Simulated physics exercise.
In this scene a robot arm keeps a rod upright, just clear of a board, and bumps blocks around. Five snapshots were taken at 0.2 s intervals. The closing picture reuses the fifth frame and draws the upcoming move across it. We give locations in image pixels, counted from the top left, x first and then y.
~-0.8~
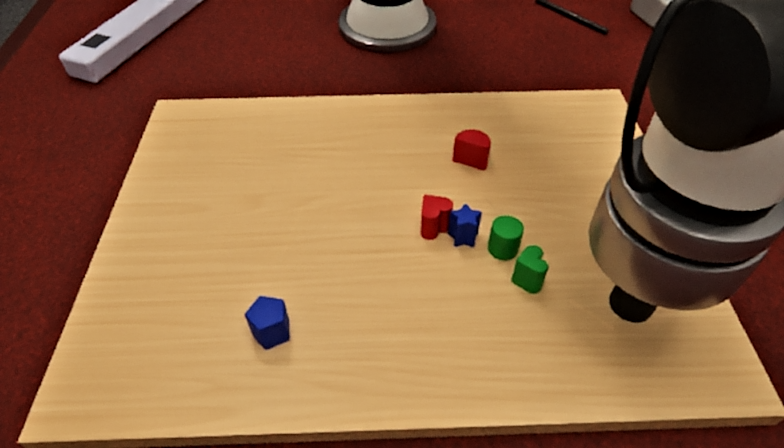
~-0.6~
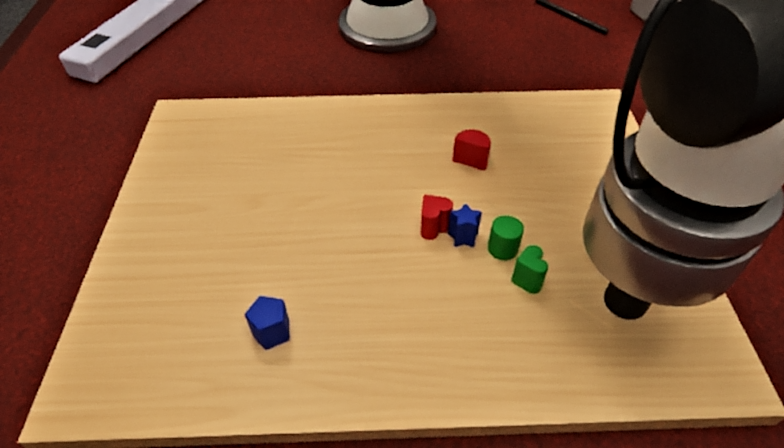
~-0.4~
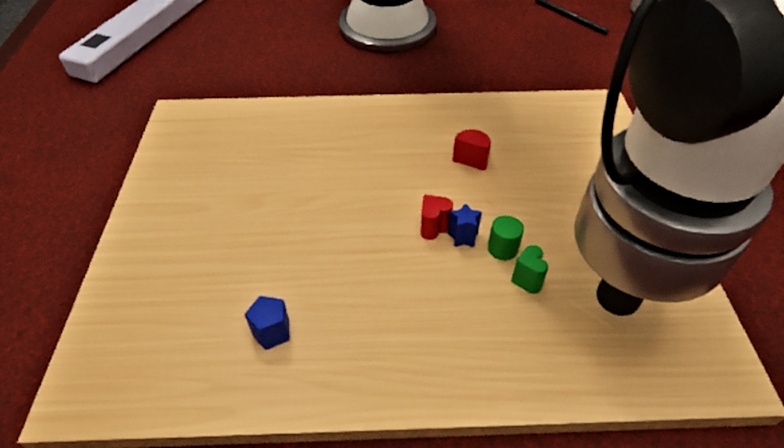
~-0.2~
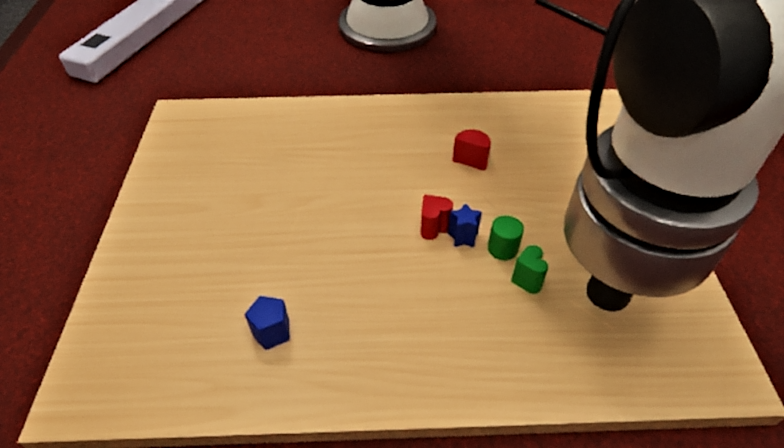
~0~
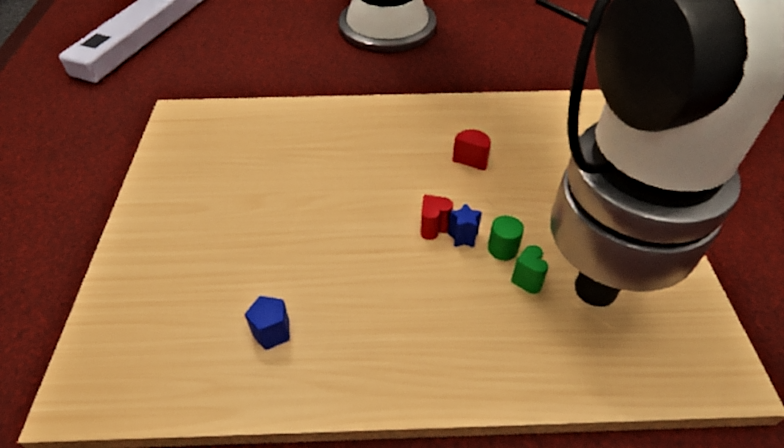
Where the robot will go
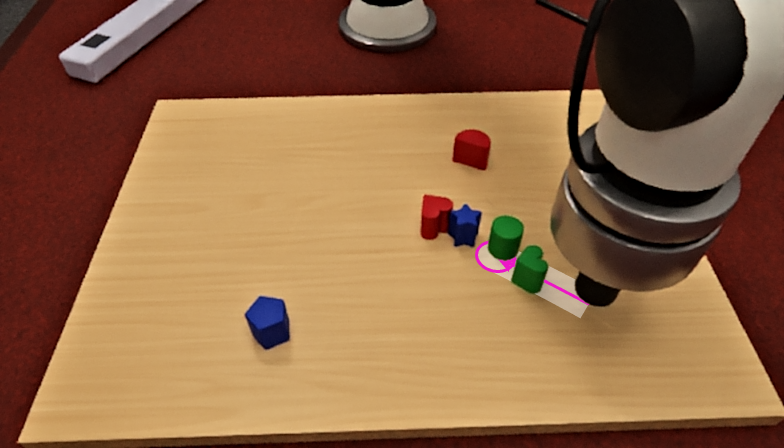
A black-and-white robotic arm with a silver collar and short dark tip hovers at the right over a pale wooden board on a dark red surface, seen from above at an angle. A red heart, blue star, green disc and green heart cluster right of centre, with a red block above and a blue pentagonal block lower left. The arm drifts slightly left while the blocks and camera stay still.
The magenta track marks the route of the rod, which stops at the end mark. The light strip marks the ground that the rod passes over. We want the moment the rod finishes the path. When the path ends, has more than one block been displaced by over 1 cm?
Yes
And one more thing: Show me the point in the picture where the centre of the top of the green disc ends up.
The middle of its top is at (489, 208).
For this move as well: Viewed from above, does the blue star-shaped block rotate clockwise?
I believe not.
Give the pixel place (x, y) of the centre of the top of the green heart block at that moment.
It should be at (473, 243) by then.
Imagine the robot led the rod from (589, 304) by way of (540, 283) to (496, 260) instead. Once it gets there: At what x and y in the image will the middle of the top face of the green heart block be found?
It should be at about (470, 234).
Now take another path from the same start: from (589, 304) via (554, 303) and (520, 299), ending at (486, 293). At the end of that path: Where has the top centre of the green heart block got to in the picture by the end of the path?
It will likely be found at (501, 248).
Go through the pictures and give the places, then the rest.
Tip of the rod at (630, 306), middles of tops, red heart block at (435, 205), blue star-shaped block at (467, 215), green disc at (508, 226), green heart block at (534, 258), in the first frame.
Rod at (624, 303), nothing pushed, in the second frame.
Rod at (617, 300), nothing pushed, in the third frame.
Rod at (607, 295), nothing pushed, in the fourth frame.
Rod at (595, 291), red heart block at (435, 205), blue star-shaped block at (467, 215), green disc at (508, 226), green heart block at (534, 258), in the fifth frame.
The line goes straight from (589, 304) to (496, 256).
On the path given first. Halfway along, rod at (545, 266); green heart block at (516, 253), turned 15° clockwise.
At the end, rod at (499, 243); red heart block unmoved; blue star-shaped block at (462, 211), turned 25° anticlockwise; green disc at (489, 208); green heart block at (473, 243), turned 15° anticlockwise.
